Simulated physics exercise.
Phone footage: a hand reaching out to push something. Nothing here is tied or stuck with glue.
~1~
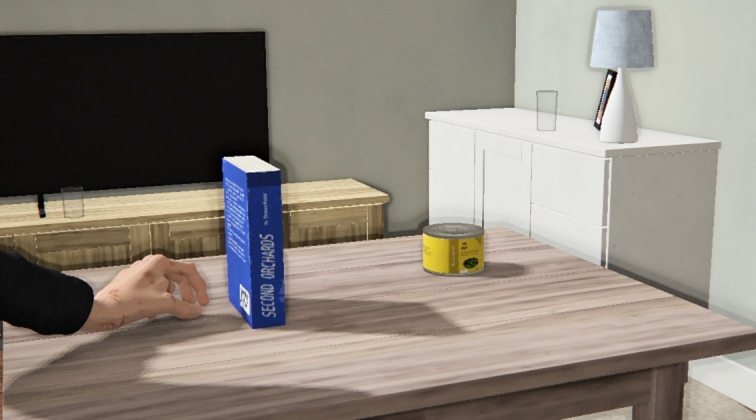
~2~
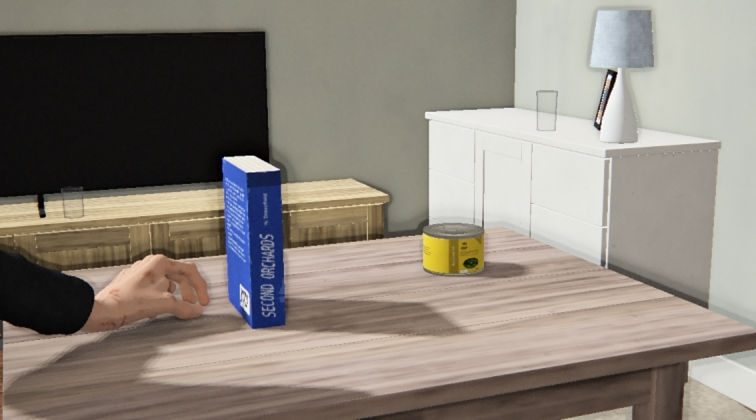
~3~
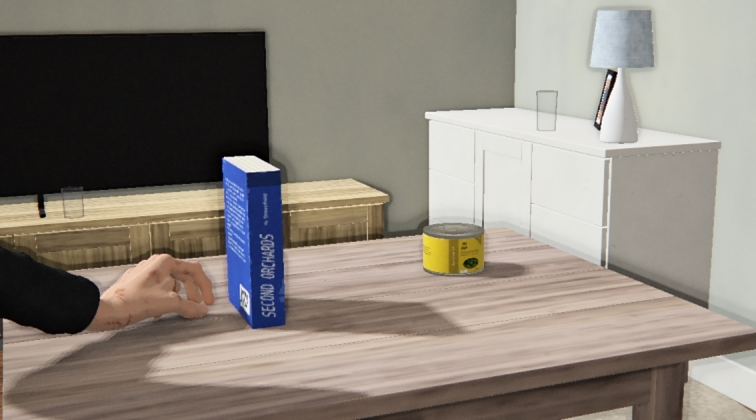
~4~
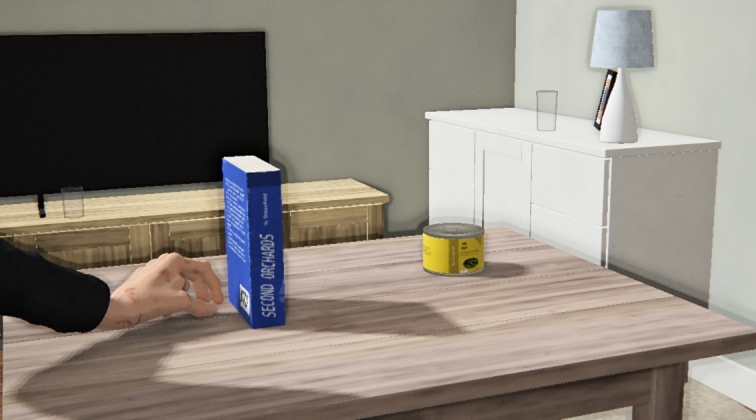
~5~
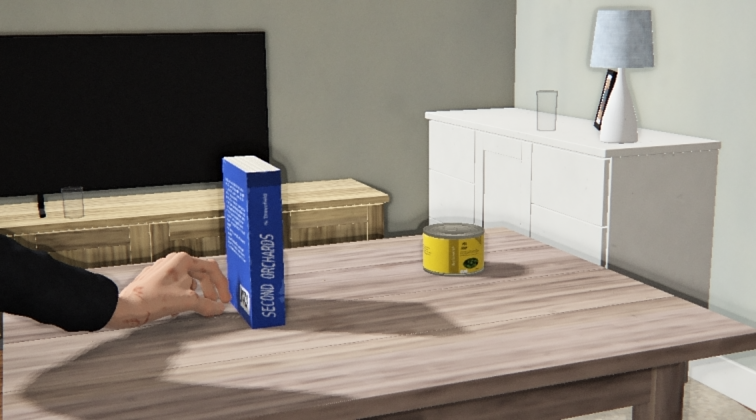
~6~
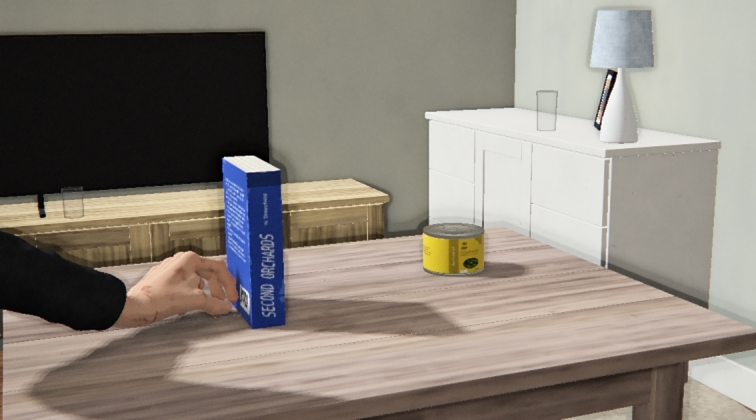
A hand in a dark sleeve inching right across a wooden table to an upright blue book, which stays still.
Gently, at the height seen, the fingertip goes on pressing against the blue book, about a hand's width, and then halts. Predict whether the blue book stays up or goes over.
I expect it will not fall.
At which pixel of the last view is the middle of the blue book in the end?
It winds up at roughly (340, 231).
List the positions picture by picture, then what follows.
Blue book (253, 239), in the first frame.
Blue book (253, 239), in the second frame.
Blue book (253, 239), in the third frame.
Blue book (253, 239), in the fourth frame.
Blue book (253, 239), in the fifth frame.
Blue book (253, 239), in the sixth frame.
Then, 0.20 s past the last view, blue book displaced a little near (266, 238).
Then, 0.50 s past the last view, blue book displaced a little near (292, 235).
Then, 0.80 s past the last view, blue book displaced about its own width near (318, 233).
Then, 1.00 s past the last view, blue book displaced about its own width near (336, 231).
Finally, moved from the start, blue book. Final places as the last picture's camera would see them, blue book near (340, 231).
